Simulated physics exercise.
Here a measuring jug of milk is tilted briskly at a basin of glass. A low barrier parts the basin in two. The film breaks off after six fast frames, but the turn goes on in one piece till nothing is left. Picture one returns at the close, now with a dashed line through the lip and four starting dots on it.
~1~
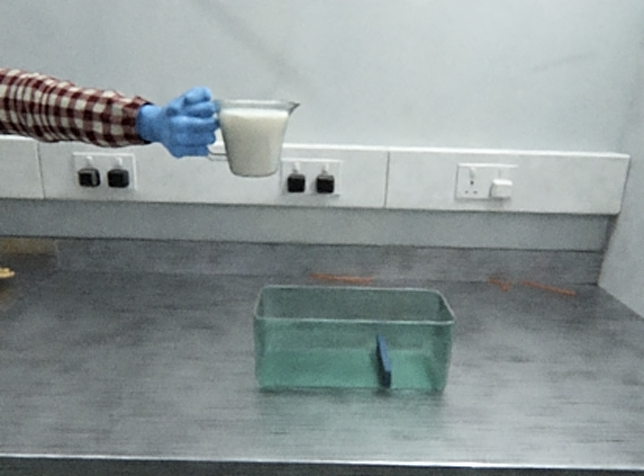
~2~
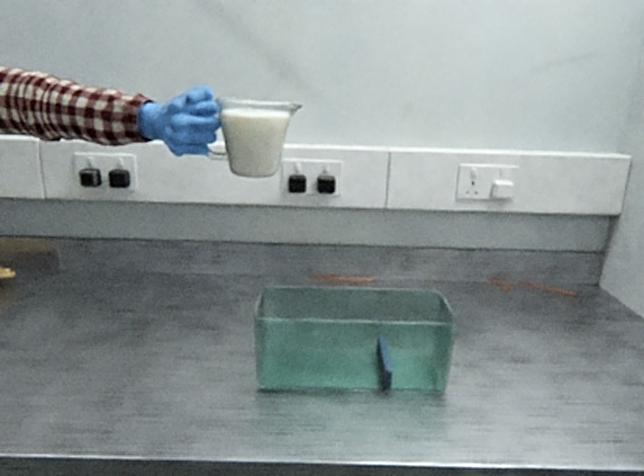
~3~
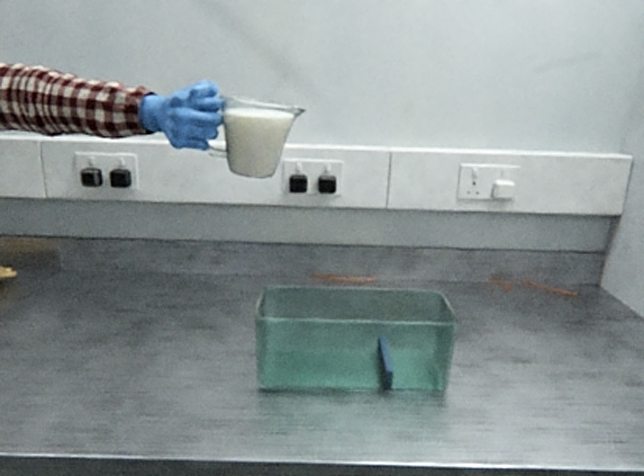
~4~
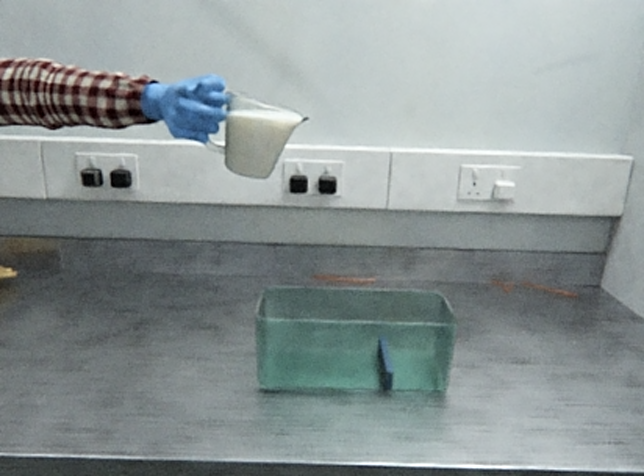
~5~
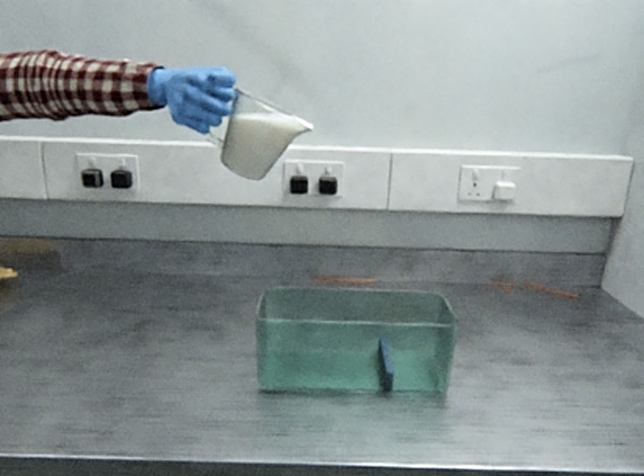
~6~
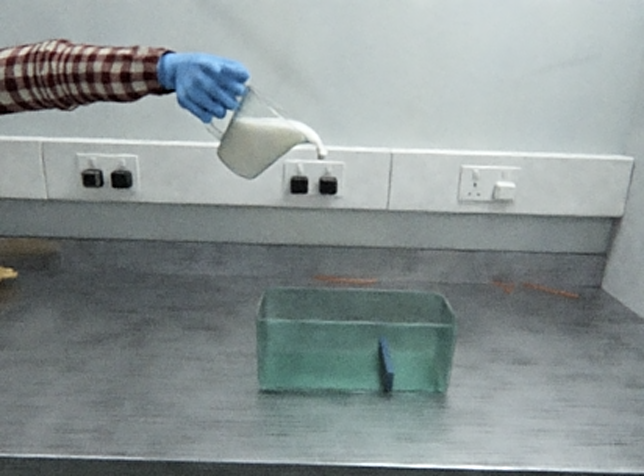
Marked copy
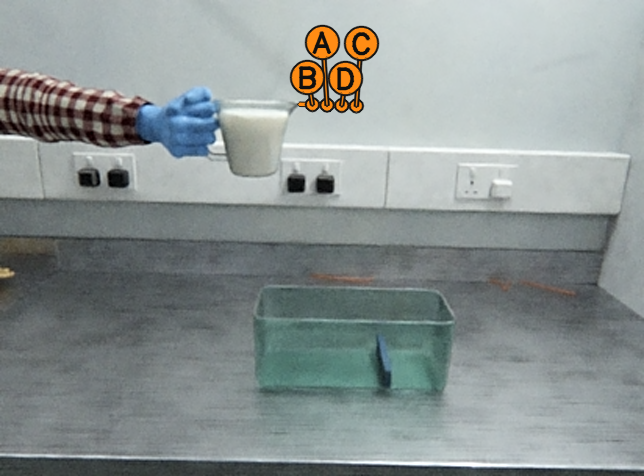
In this clip, a blue-gloved hand holds a clear measuring jug of white liquid above and to the left of a glass basin with greenish contents, then tilts it rightward until a thin stream emerges over the lip.
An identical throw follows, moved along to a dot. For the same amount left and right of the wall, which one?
It is D.
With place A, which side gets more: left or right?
The left side.
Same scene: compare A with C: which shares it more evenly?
It is C.
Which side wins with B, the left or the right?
The left side.
On the marked copy, A at (327, 105); B at (312, 104); C at (356, 105); D at (341, 105).
Choosing A, about 71 % ends left of the wall and 22 % right of it; 7 % is lost outside.
Choosing B, about 84 % ends left of the wall and 9 % right of it; 7 % is lost outside.
Choosing C, about 34 % ends left of the wall and 63 % right of it; 3 % is lost outside.
Choosing D, about 53 % ends left of the wall and 43 % right of it; 4 % is lost outside.
